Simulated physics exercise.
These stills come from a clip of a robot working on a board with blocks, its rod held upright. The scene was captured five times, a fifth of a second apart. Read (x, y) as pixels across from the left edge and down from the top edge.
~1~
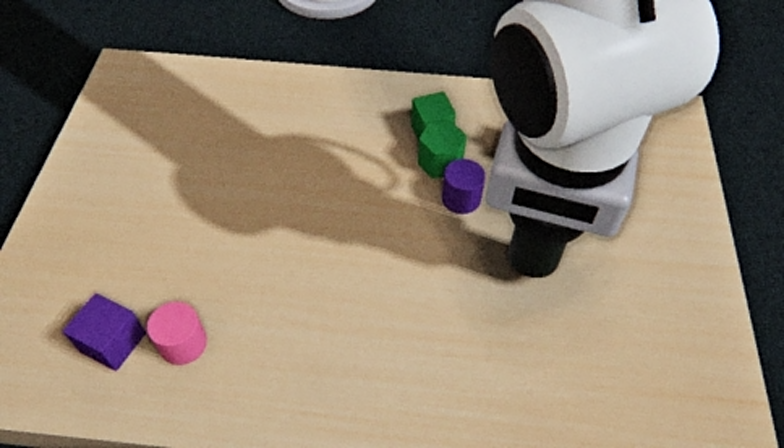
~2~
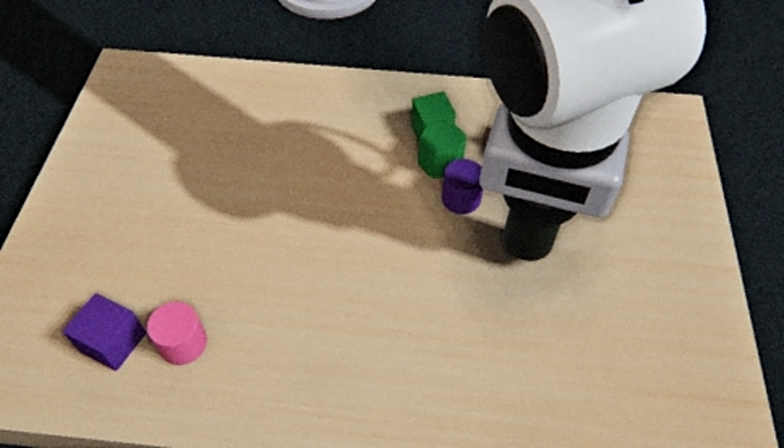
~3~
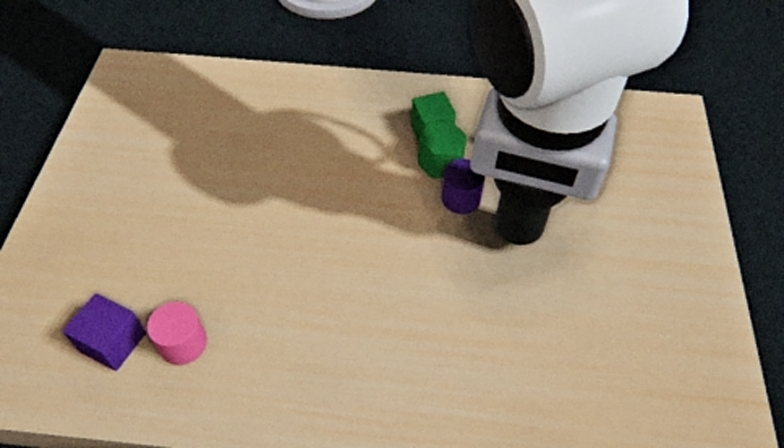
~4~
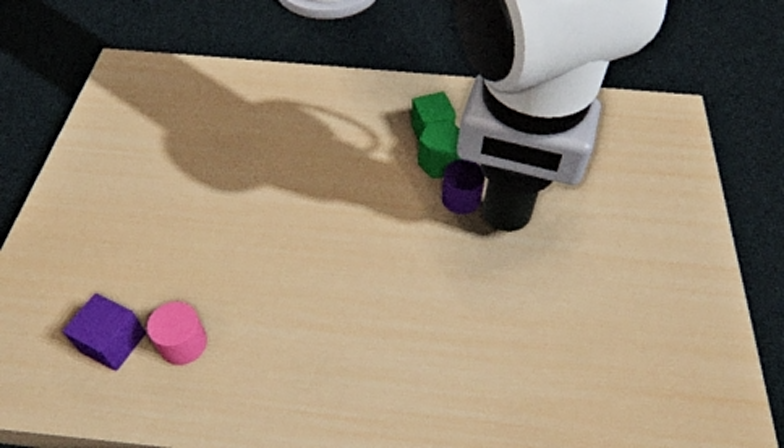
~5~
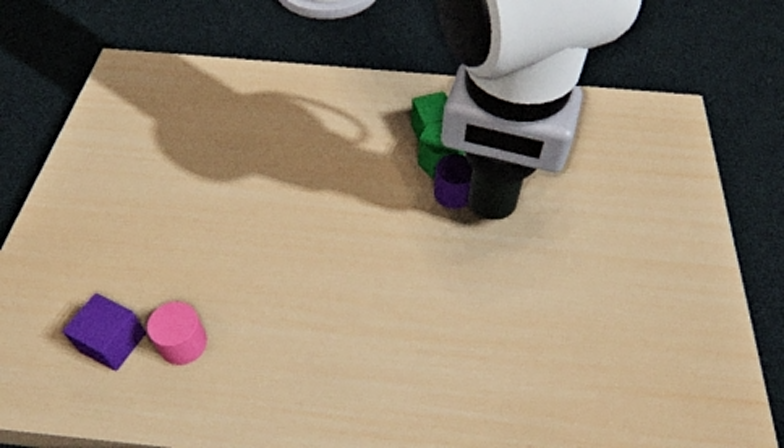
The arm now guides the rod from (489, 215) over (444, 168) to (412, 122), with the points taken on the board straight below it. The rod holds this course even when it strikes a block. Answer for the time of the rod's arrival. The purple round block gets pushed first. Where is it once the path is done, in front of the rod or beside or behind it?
It slips out to the side or back.
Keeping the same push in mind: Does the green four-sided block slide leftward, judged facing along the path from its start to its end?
Final answer: No.
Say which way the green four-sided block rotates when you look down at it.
It spins clockwise.
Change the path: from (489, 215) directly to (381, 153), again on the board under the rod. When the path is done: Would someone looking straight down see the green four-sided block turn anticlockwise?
No, it doesn't check out.
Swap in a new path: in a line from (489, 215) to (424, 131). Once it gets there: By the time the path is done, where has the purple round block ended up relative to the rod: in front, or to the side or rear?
It ends up beside or behind the rod.
On the path given first. One third of the way, rod (459, 169); green four-sided block (431, 97), turned 25° clockwise; green hexagonal block (427, 125), turned 15° clockwise; purple round block (416, 155).
Two thirds of the way, rod (434, 137); green four-sided block (427, 78), turned 50° clockwise; green hexagonal block (406, 102), turned 25° clockwise; purple round block (400, 145).
At the end, rod (413, 107); green four-sided block (425, 65), turned 75° clockwise; green hexagonal block (380, 77); purple round block (400, 145); pink star-shaped block in place.
